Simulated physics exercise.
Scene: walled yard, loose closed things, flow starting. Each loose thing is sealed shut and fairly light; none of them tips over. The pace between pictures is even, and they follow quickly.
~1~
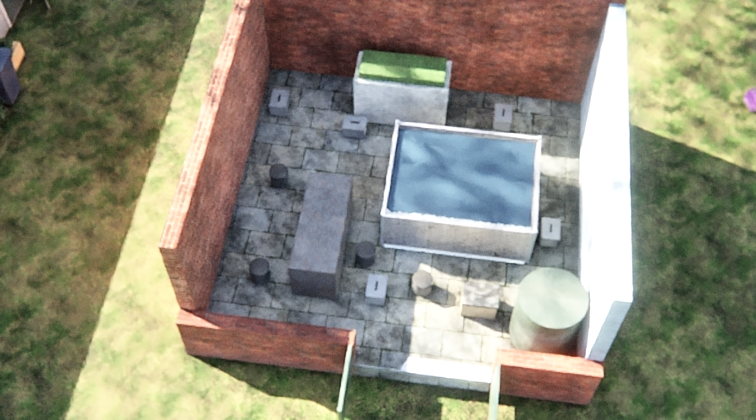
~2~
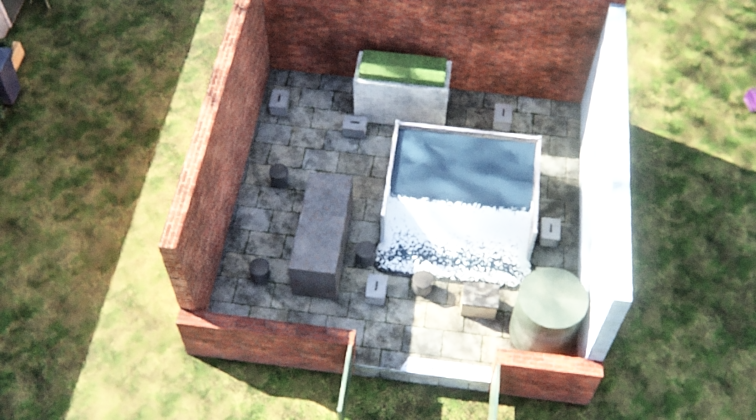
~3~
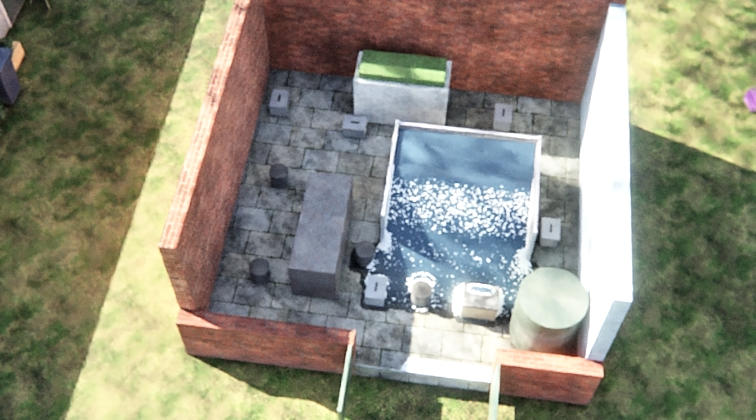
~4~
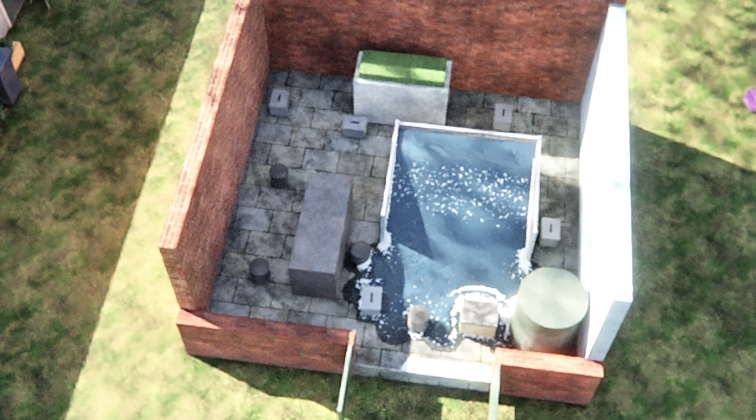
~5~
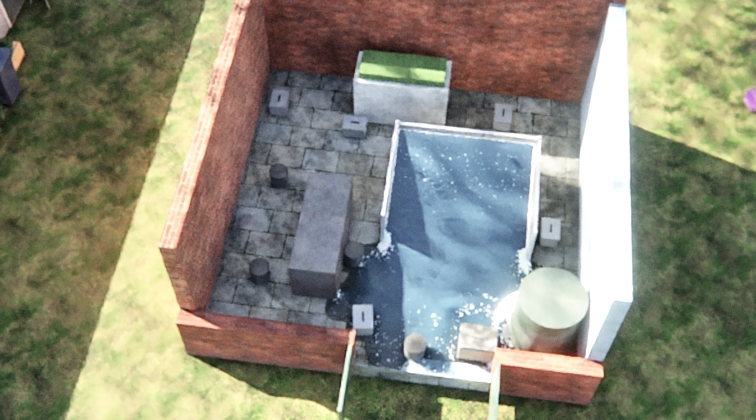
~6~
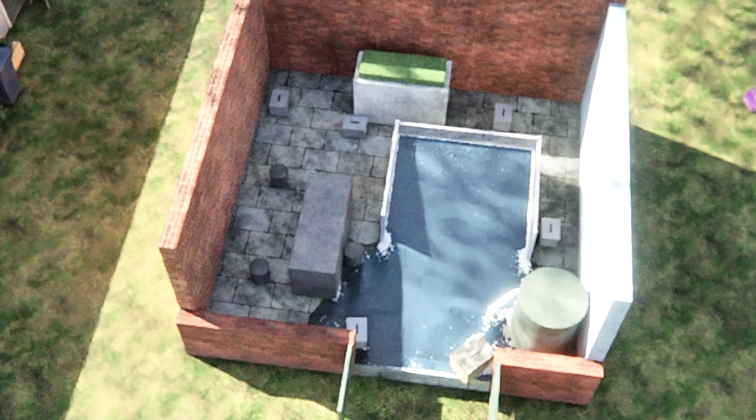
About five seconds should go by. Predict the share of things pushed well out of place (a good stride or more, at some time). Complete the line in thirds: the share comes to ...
The share comes to between one and two thirds.
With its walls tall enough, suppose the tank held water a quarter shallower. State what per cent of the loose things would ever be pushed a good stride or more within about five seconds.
I reckon 40 per cent of the loose things.
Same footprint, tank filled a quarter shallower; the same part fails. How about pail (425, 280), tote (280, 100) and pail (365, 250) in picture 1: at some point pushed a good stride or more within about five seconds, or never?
One: Passed the mark. Two: Stayed below the mark. Three: Stayed below the mark.
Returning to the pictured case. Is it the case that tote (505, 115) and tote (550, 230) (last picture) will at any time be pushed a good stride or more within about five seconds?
Taking them as you listed them, I'd say too little for the first and travelled that much for the second.
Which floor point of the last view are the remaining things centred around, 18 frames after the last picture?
Their average sits at about pixel (373, 167).
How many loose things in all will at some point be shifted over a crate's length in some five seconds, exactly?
My tally gives 4.
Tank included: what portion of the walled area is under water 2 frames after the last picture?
About 35 percent.
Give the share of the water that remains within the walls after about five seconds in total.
I make it 40 per cent.
A moment on, 3 of 10 are well off their spots; 1 afloat.
Next, 3 of 10 are well off their spots; 1 afloat.
Later, 4 of 10 are well off their spots; 0 afloat.
In the end, 4 of 10 are well off their spots, and 4 have been at some point; 1 afloat.
